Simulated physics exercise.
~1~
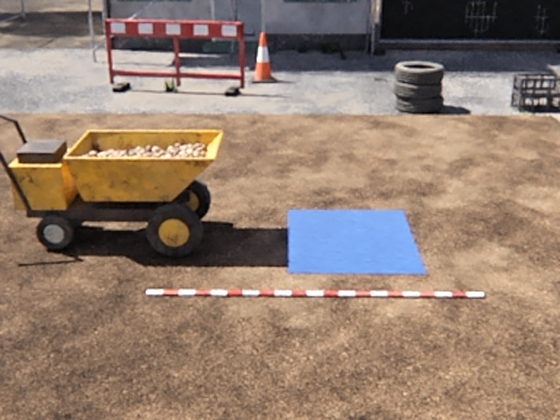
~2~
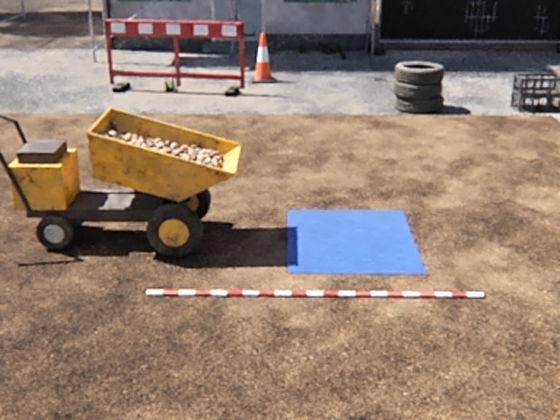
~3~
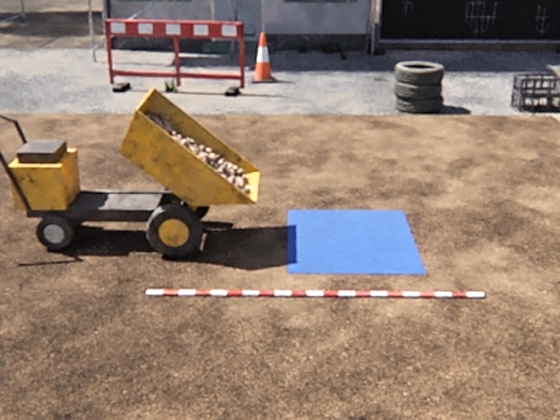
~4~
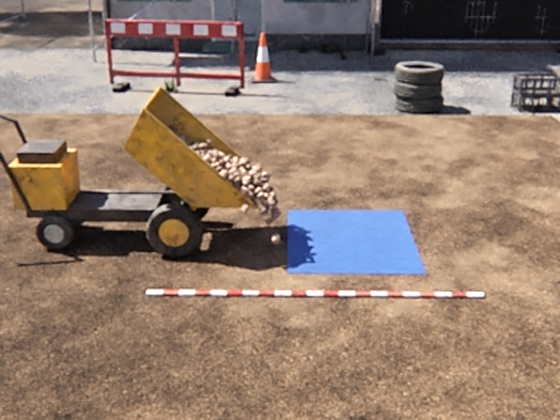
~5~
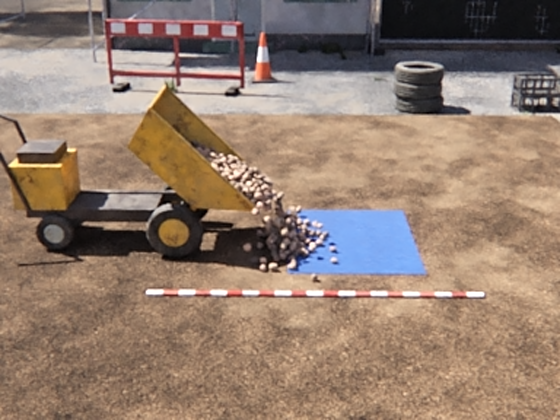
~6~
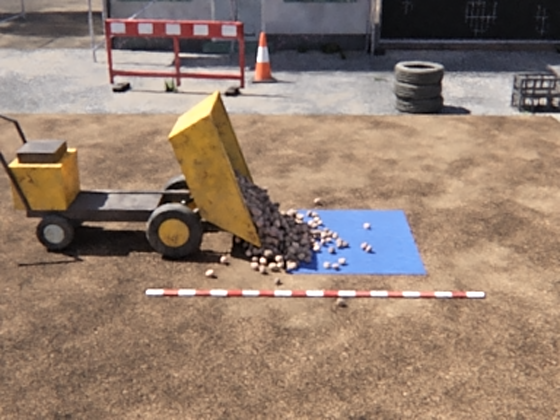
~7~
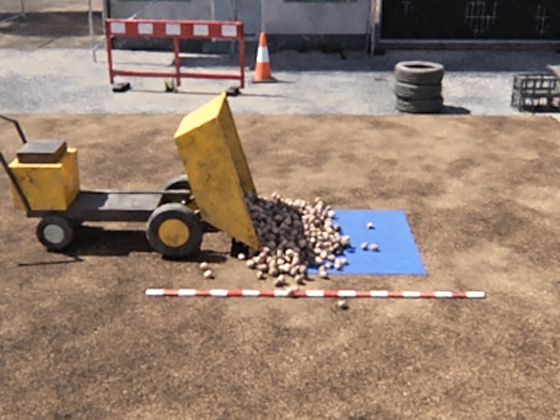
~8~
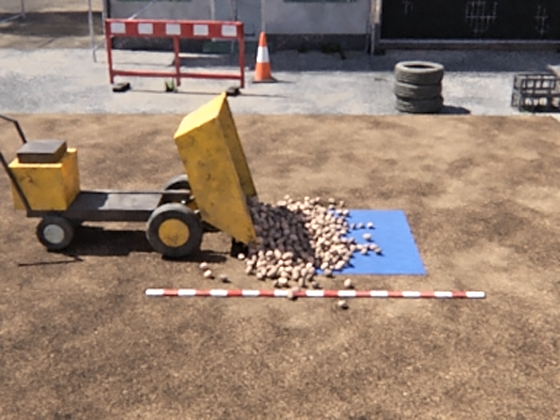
A yellow motor barrow with a skip full of small, smooth stones stands on bare brown ground, facing a blue sheet to its right, with a red-and-white staff lying in front. The skip tilts forward to the right, and at first the stones stay inside. As it steepens, they begin to slide over the lower lip, then pour down onto the ground and the near part of the sheet. The skip swings up to a steep angle, and the heap spreads, with a few stones rolling clear. Finally the skip holds still, with the pile resting against its mouth, partly on the sheet and partly short of it, while the sheet's far side remains mostly bare.
